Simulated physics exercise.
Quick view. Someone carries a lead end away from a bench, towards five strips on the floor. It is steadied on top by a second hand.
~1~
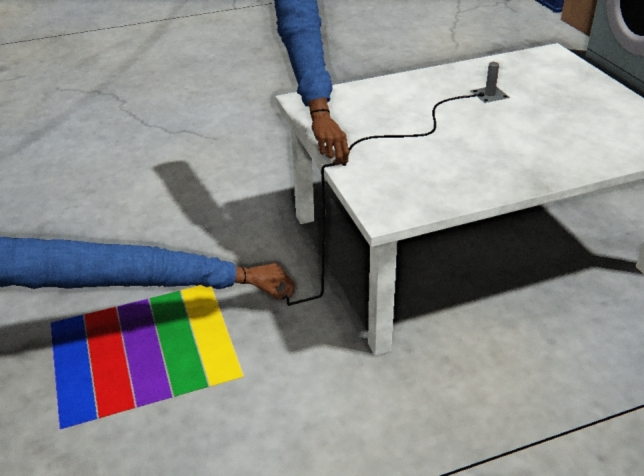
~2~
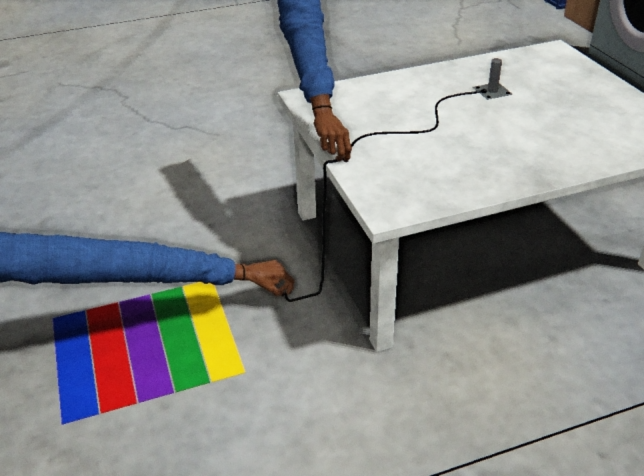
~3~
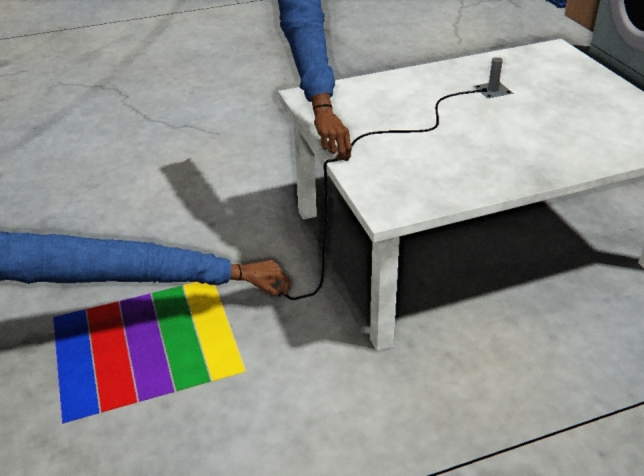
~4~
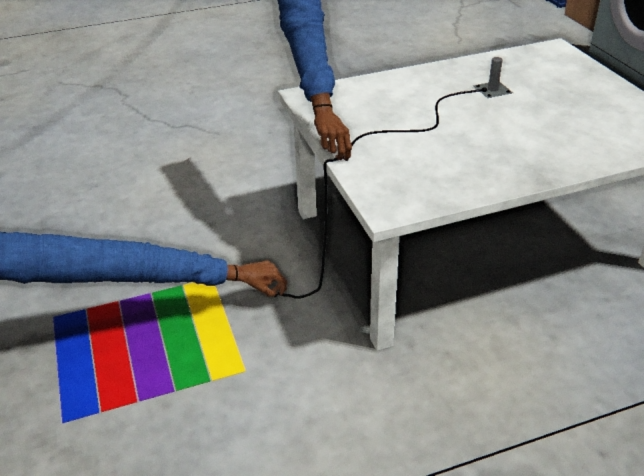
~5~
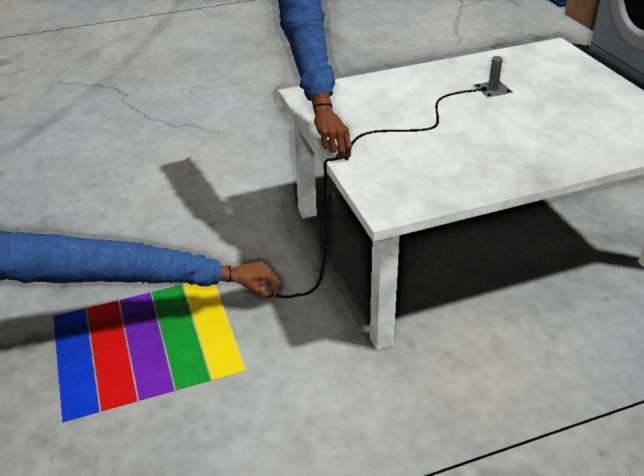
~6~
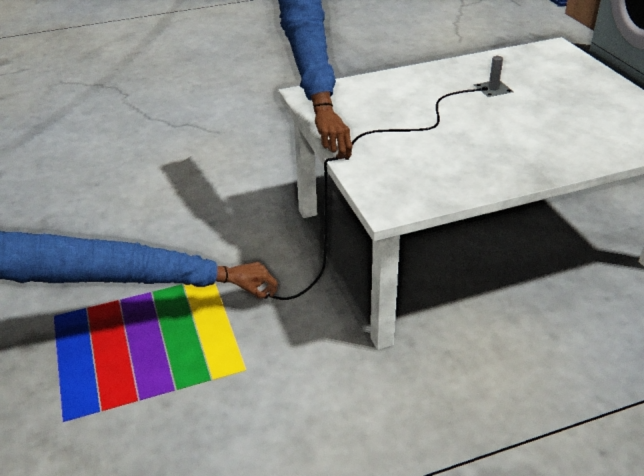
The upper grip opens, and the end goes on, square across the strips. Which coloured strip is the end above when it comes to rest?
The purple one.
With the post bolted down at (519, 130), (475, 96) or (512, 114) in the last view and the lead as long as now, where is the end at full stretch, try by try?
The three places are (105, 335), (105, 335) and (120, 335), in that order.
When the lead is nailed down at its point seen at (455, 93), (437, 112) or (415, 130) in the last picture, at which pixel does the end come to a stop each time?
First try around (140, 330), second around (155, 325), third around (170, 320).
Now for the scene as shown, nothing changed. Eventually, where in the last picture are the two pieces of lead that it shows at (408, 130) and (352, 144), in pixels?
First one close to (377, 129), second close to (321, 151).
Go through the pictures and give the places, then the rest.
End (286, 296); yellow (221, 362); green (186, 372); purple (150, 382); red (114, 392); blue (76, 403), in the first frame.
End (285, 293); lead through (456, 96) (437, 124) (375, 134) (332, 162) (324, 225) (323, 278), in the second frame.
End (282, 293), in the third frame.
End (278, 293); lead through (456, 94) (438, 122) (376, 133) (332, 160) (326, 223) (322, 277), in the fourth frame.
End (272, 294), in the fifth frame.
End (269, 295); lead through (457, 93) (438, 121) (376, 132) (333, 159) (326, 222) (319, 277), in the sixth frame.
Early on, end near (202, 312); over yellow.
Midway, end near (163, 322); over green.
At the end of the slack, end near (140, 328); over purple. It gets as far as the purple strip.
